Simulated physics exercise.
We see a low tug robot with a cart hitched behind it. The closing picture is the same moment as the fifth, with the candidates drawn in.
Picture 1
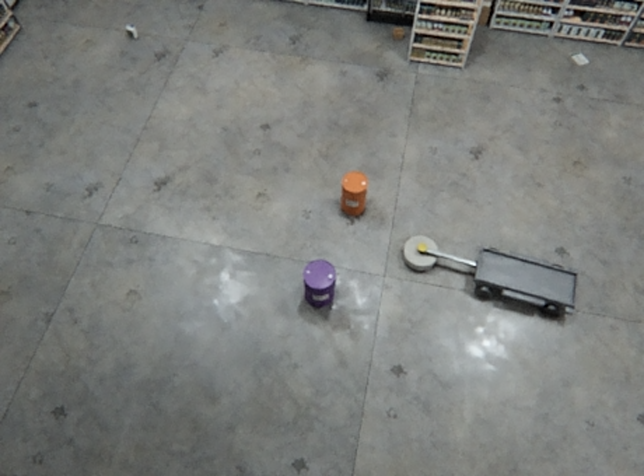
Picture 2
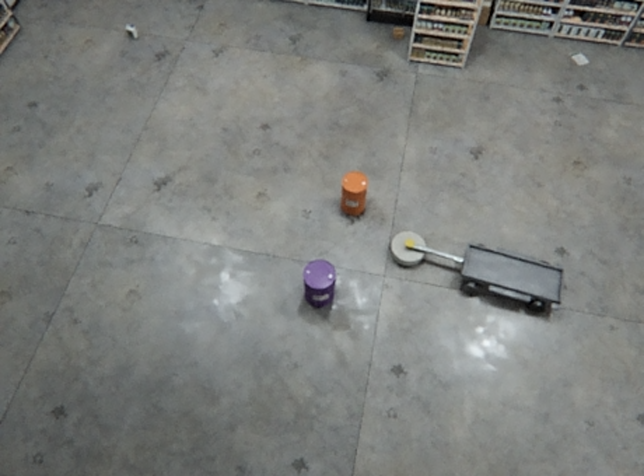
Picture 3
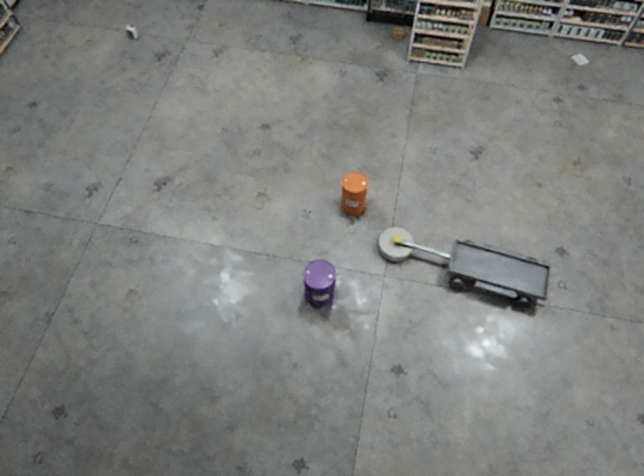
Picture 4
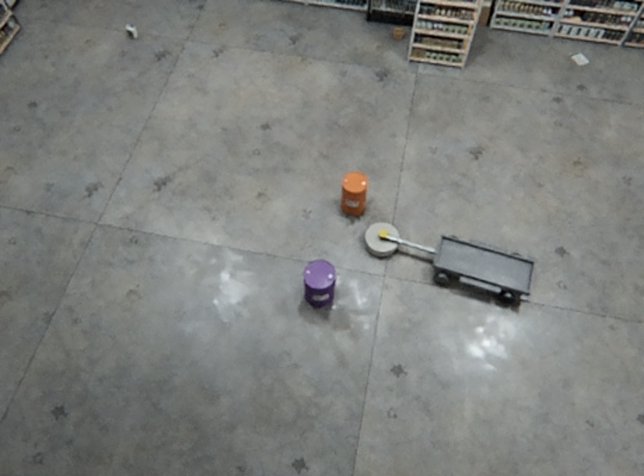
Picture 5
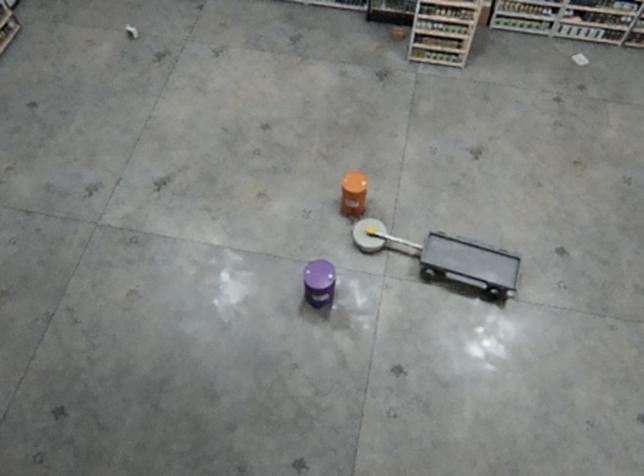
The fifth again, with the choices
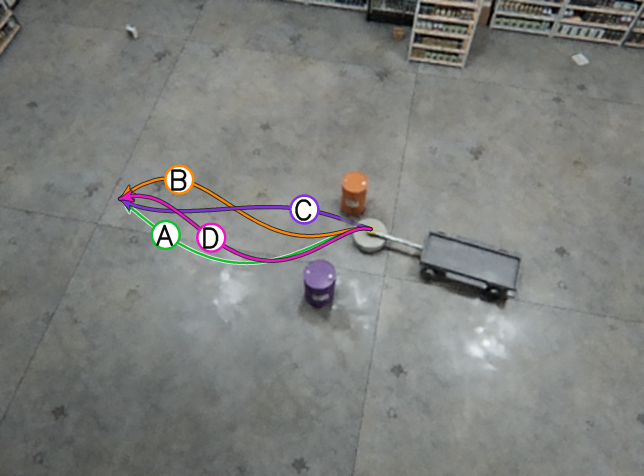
A low robot towing a grey cart moving slowly left across a concrete floor, nearing an orange drum and a purple drum.
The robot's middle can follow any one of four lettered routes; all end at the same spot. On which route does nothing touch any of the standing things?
It should follow B.
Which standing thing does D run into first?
First the purple drum.
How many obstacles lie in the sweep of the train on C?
One.
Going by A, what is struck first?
It meets the purple drum.
On the marked copy, A from (371, 229) via (234, 262) to (123, 201); B from (371, 229) via (239, 211) to (122, 198); C from (371, 229) via (248, 208) to (120, 199); D from (371, 229) via (237, 253) to (120, 199).
Taking B. A third of the way, robot (273, 233), cart (373, 243).
Two thirds of the way, robot (197, 190), cart (281, 219).
When it is over, robot (123, 204), cart (216, 201); nothing has been touched.
As for the rest, A meets the purple drum; C meets the orange drum; D meets the purple drum.
